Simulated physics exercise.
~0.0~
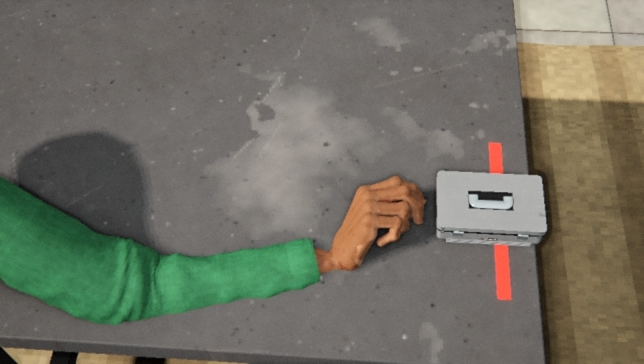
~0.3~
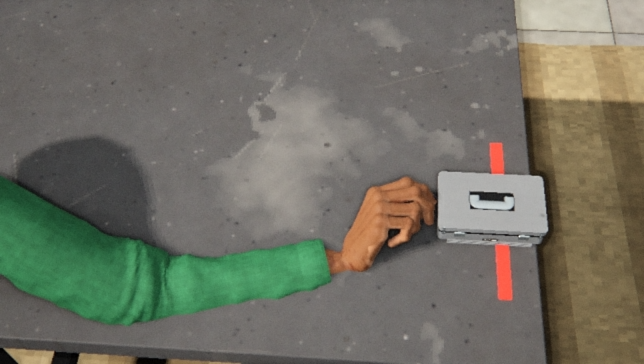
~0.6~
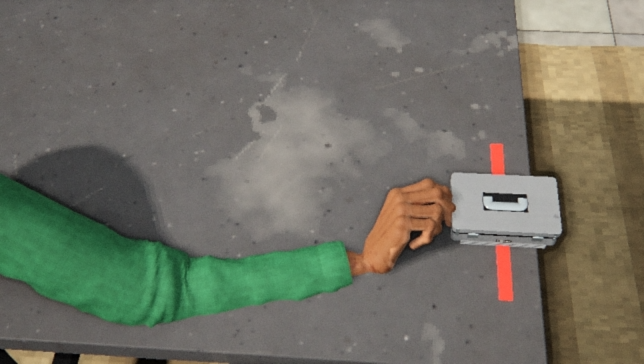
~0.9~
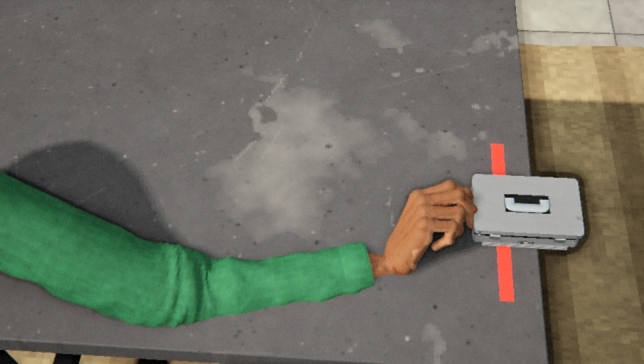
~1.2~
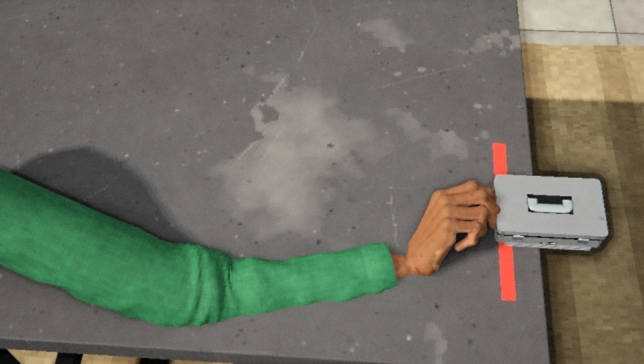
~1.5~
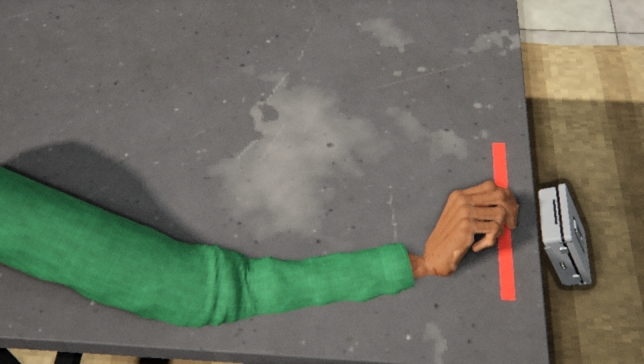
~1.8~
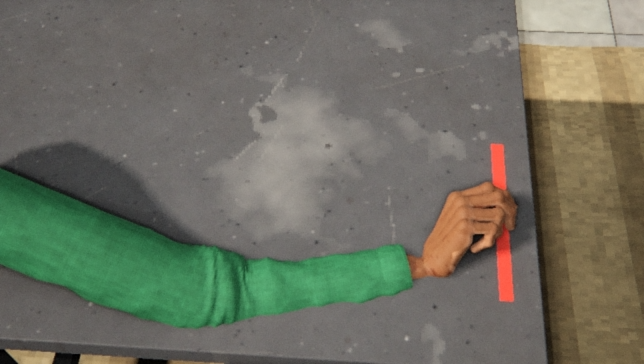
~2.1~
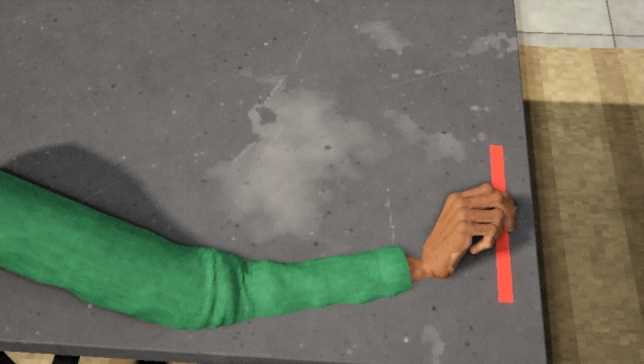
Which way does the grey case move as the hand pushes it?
The grey case moves to the right, across the red tape and towards the table's edge.
